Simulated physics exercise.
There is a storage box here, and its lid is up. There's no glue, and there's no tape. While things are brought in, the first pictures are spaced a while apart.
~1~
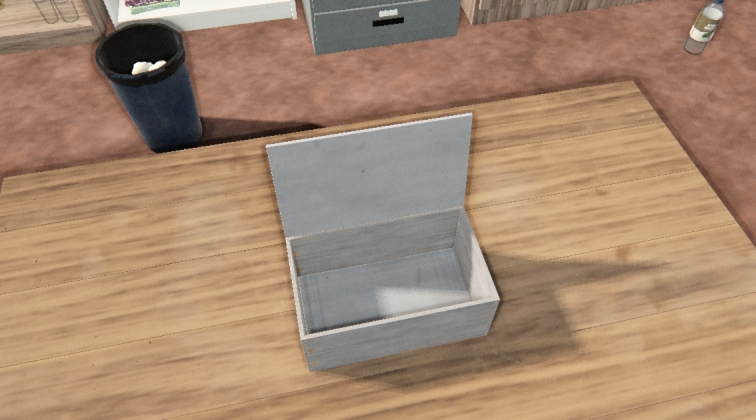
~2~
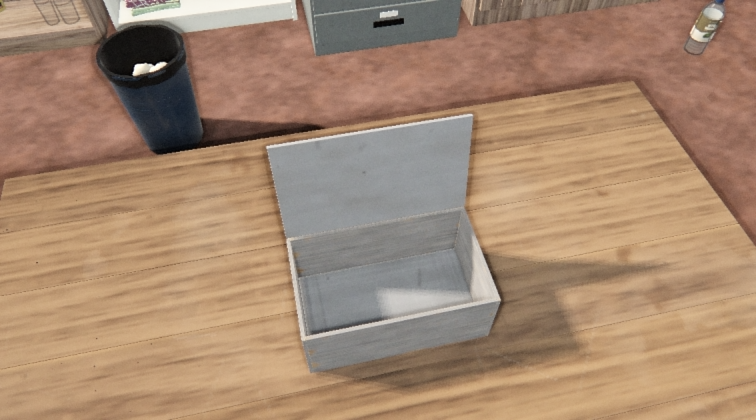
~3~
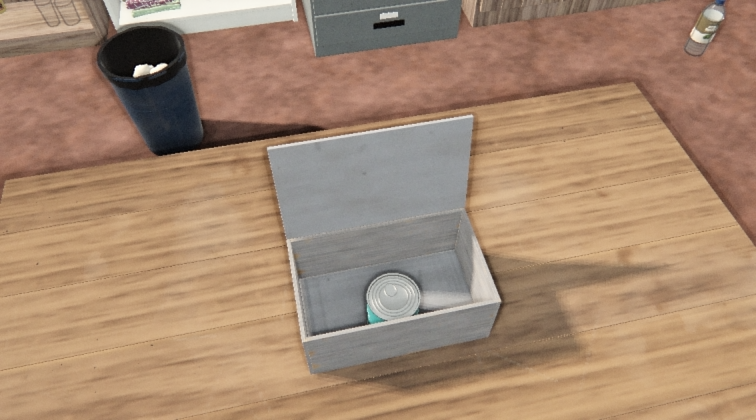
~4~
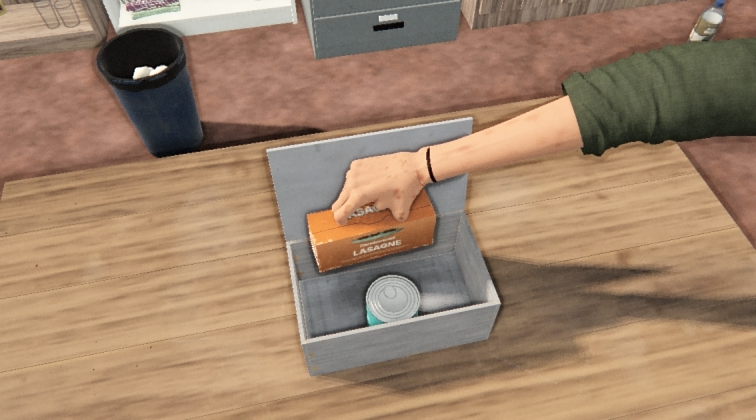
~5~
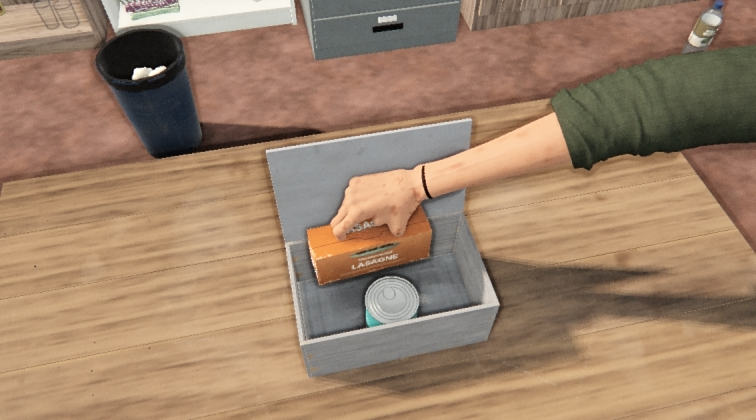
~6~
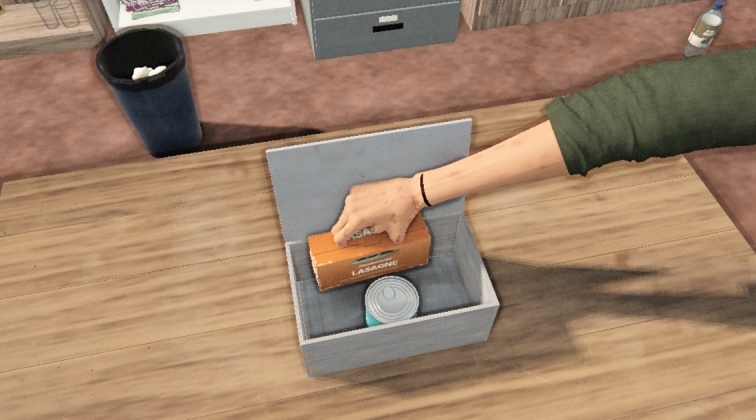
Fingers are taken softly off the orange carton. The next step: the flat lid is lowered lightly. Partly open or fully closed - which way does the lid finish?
Fully closed.
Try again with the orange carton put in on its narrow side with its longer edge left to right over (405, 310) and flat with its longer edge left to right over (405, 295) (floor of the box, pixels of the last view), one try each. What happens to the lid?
Result of try one: A gap remains; result of try two: No gap.
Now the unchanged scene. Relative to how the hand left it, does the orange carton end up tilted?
Once everything settles, the orange carton keeps its original angle.
Then, 0.30 s on from there, orange carton shifted a little near (370, 277).
Then, 1.40 s on from there, lid 72° above the rim; orange carton shifted a little near (370, 281).
Then, 1.80 s on from there, lid 44° above the rim; orange carton shifted a little near (370, 281).
Then, 2.20 s on from there, lid 9° above the rim; orange carton shifted a little near (370, 281).
In the end, lid shut; moved from the start, orange carton; turquoise tin unmoved. At the end, from the last picture's camera, orange carton near (370, 281).
